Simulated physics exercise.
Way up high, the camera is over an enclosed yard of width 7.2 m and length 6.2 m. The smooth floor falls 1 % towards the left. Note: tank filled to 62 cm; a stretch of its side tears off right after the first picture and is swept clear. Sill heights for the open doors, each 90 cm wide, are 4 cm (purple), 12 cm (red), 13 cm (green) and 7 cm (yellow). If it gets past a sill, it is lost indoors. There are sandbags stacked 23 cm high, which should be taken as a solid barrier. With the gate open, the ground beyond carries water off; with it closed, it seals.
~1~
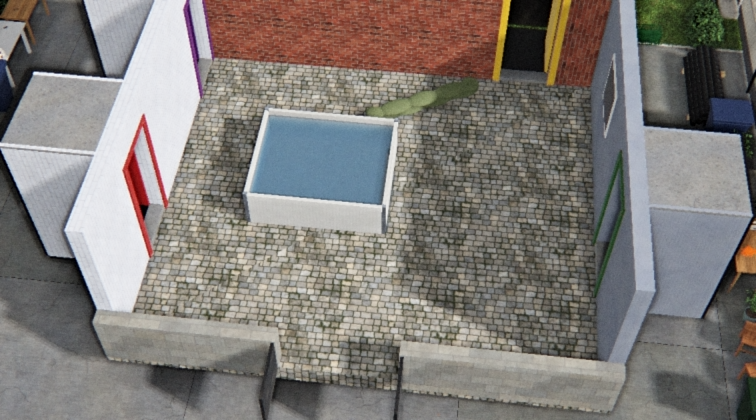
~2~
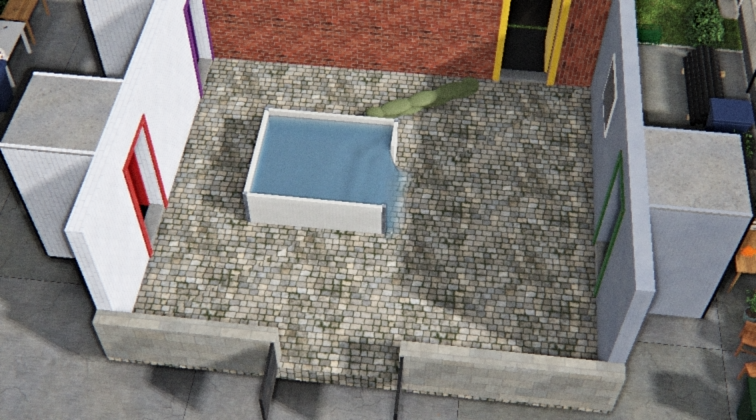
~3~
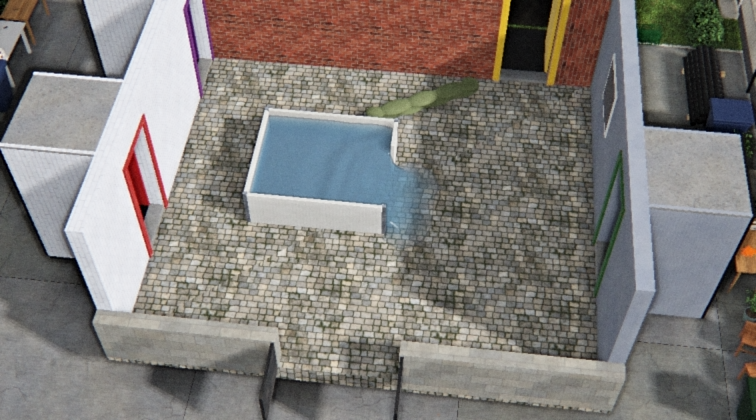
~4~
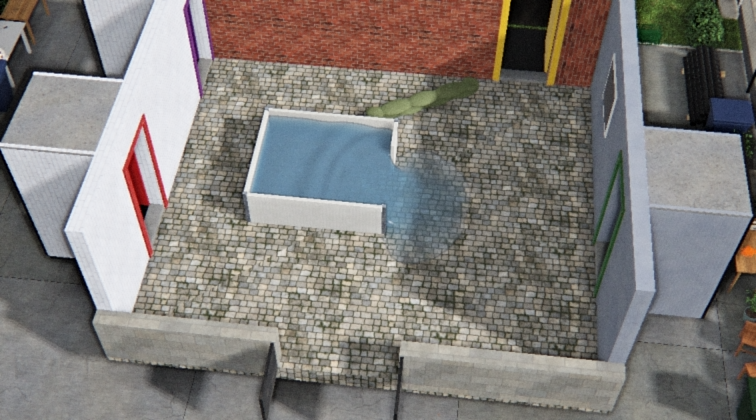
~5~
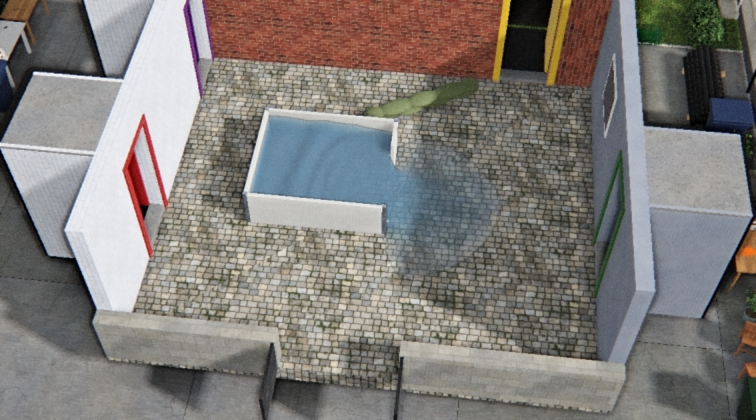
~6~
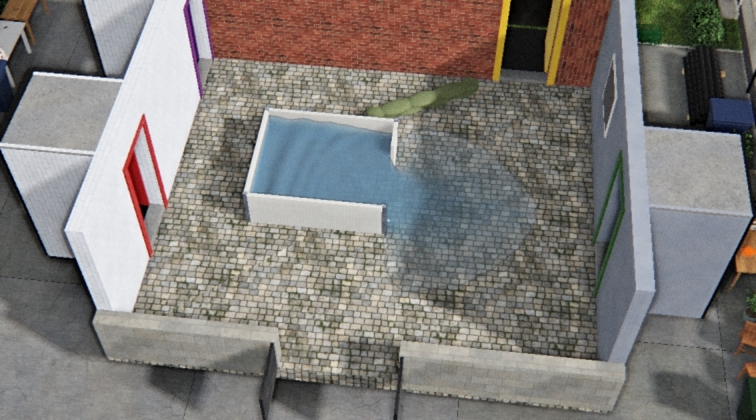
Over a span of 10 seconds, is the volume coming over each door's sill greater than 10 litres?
Within 10 seconds: At the purple door, not greater; at the red door, not greater; at the green door, greater; at the yellow door, greater.
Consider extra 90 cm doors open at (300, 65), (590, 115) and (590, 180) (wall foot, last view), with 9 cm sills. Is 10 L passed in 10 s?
Well, the first is on the low side, the second is on the high side, and the third is on the high side.
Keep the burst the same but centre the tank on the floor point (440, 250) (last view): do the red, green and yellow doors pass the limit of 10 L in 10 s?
Result - red door does not exceed it, green door exceeds it, yellow door exceeds it.
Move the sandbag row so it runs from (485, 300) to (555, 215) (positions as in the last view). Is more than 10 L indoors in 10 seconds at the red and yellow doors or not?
Well, the red one ends up within bounds and the yellow one ends up more than allowed.
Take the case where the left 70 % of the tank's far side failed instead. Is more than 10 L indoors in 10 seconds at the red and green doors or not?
Measured against that limit, red comes out short of it and green comes out short of it.
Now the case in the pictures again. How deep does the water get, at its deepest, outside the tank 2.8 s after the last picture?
About 25 cm at most.
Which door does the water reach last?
That would be the purple door, last of all.
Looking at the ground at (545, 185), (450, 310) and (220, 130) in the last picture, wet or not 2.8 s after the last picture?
Listed in sequence, the spots are drenched, drenched and bone dry.
Then, 0.7 s after the last picture water covers 30 % of the floor and is deepest (33 cm) near (390, 212); purple door not reached, red door not reached, green door 19 cm at the sill, 1 L in, yellow door not reached.
Then, 1.5 s after the last picture water covers 40 % of the floor and is deepest (27 cm) near (390, 212); purple door not reached, red door not reached, green door 24 cm at the sill, 26 L in, yellow door not reached.
Then, 2.8 s after the last picture water covers 40 % of the floor and is deepest (25 cm) near (586, 331); purple door not reached, red door not reached, green door 18 cm at the sill, 71 L in, yellow door 12 cm at the sill, 2 L in.
Then, 5.3 s after the last picture water covers 70 % of the floor and is deepest (15 cm) near (485, 90); purple door not reached, red door not reached, green door 10 cm at the sill, 79 L in, yellow door 12 cm at the sill, 41 L in.
Then, 9.3 s after the last picture water covers 90 % of the floor and is deepest (10 cm) near (399, 148); purple door 6 cm at the sill, 1 L in, red door 7 cm at the sill, 0 L in, green door 6 cm at the sill, 79 L in, yellow door 8 cm at the sill, 72 L in.
